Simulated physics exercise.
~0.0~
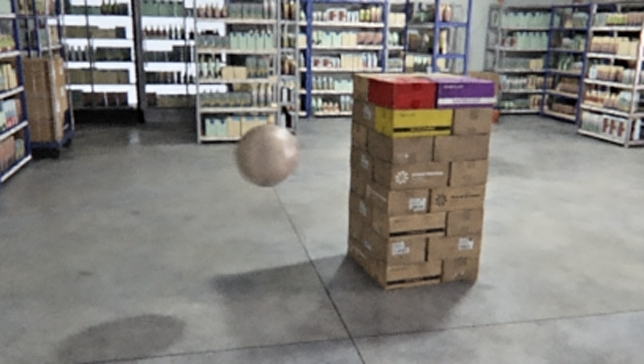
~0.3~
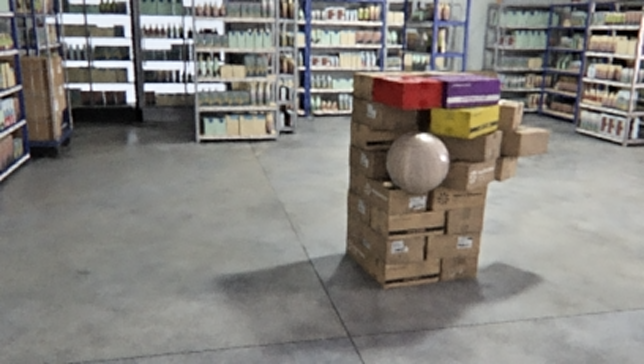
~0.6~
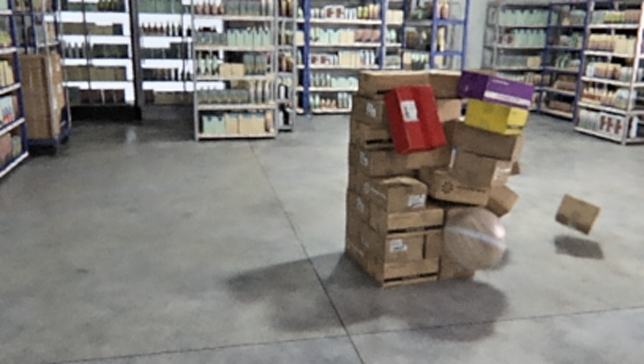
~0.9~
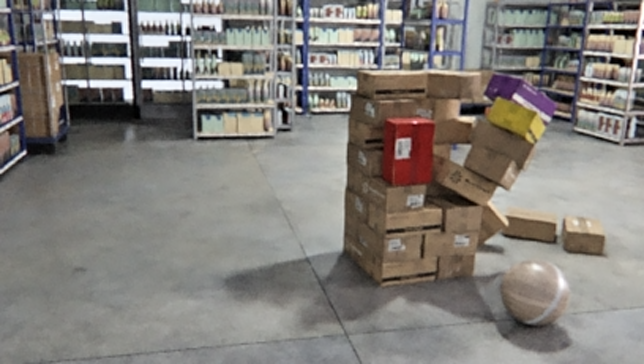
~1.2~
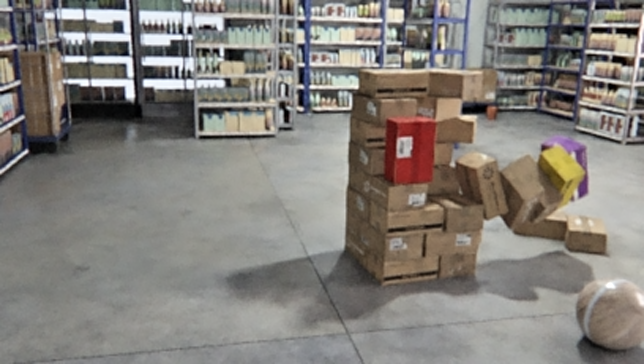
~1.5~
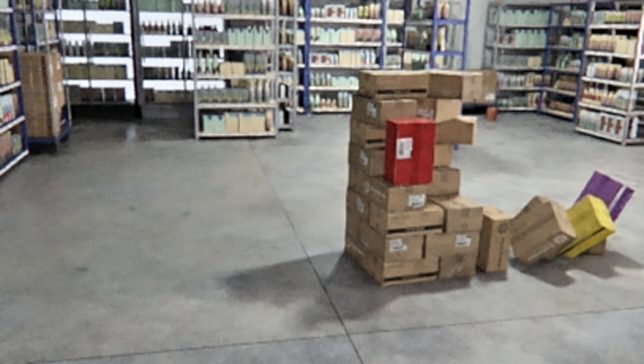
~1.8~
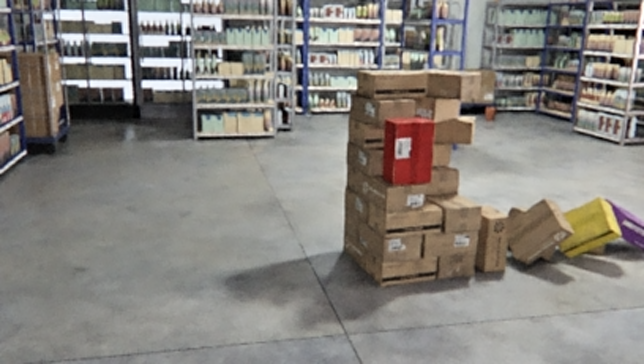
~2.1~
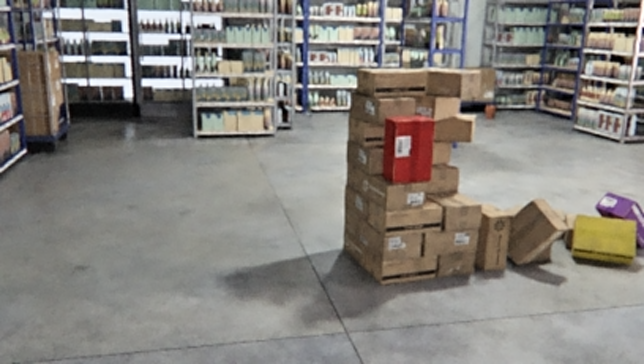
Warehouse aisle, a ball striking a stacked parcel tower, its right side collapsing with yellow and purple boxes while the rest stands.
